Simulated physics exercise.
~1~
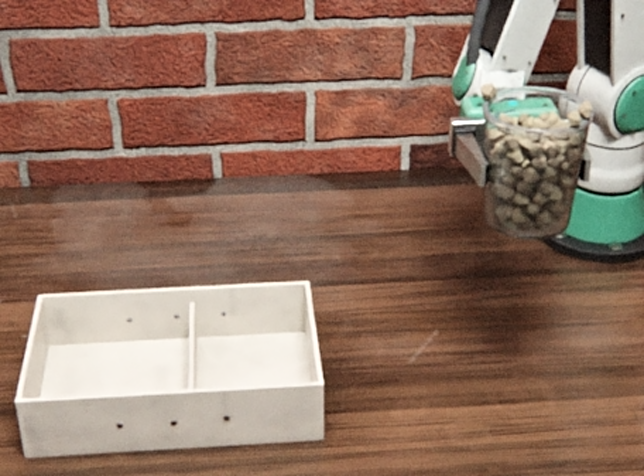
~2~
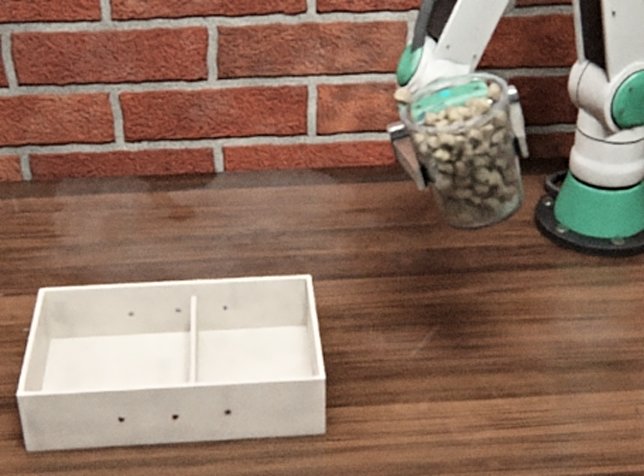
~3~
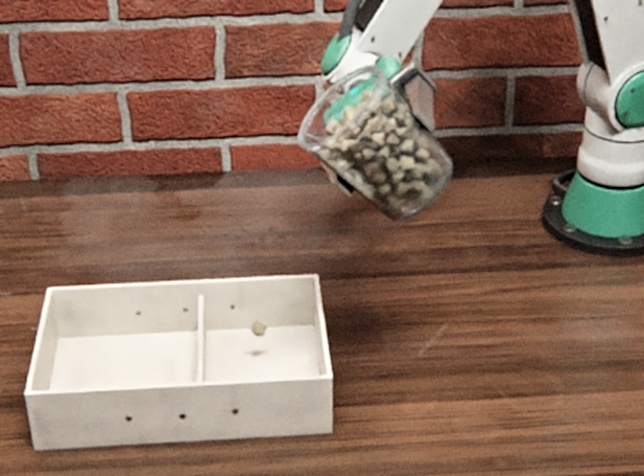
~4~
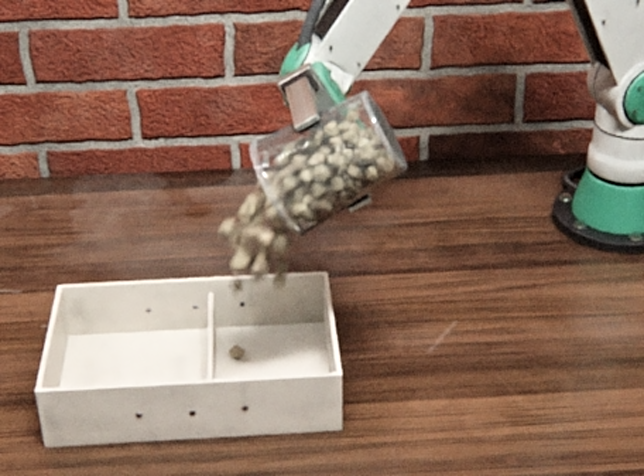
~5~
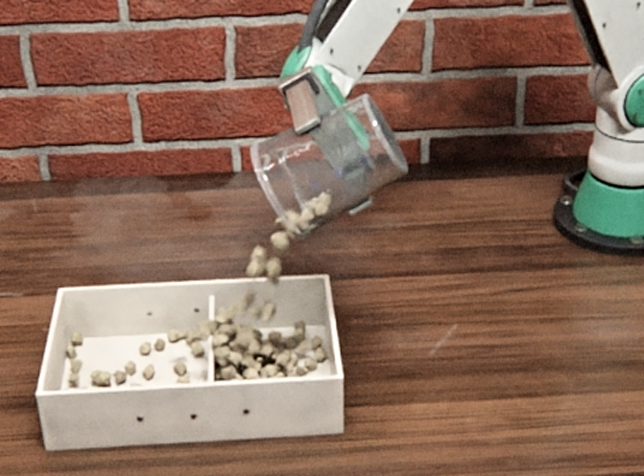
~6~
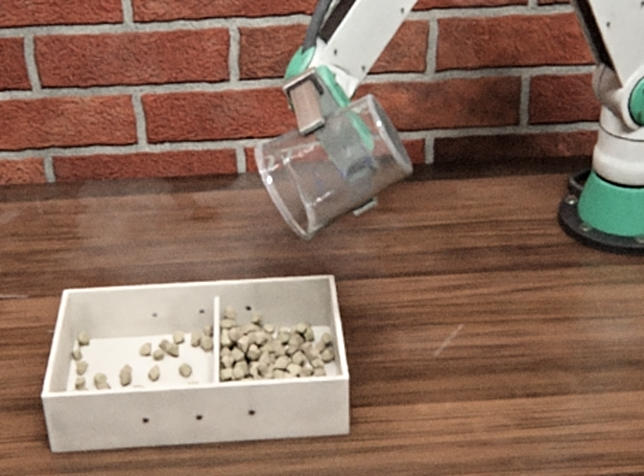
The footage shows a robot arm carrying a clear cup of small pebbles leftward over a wooden table and tipping it above a white divided box, until the cup is empty and most pebbles lie in the right compartment, with fewer scattered in the left.
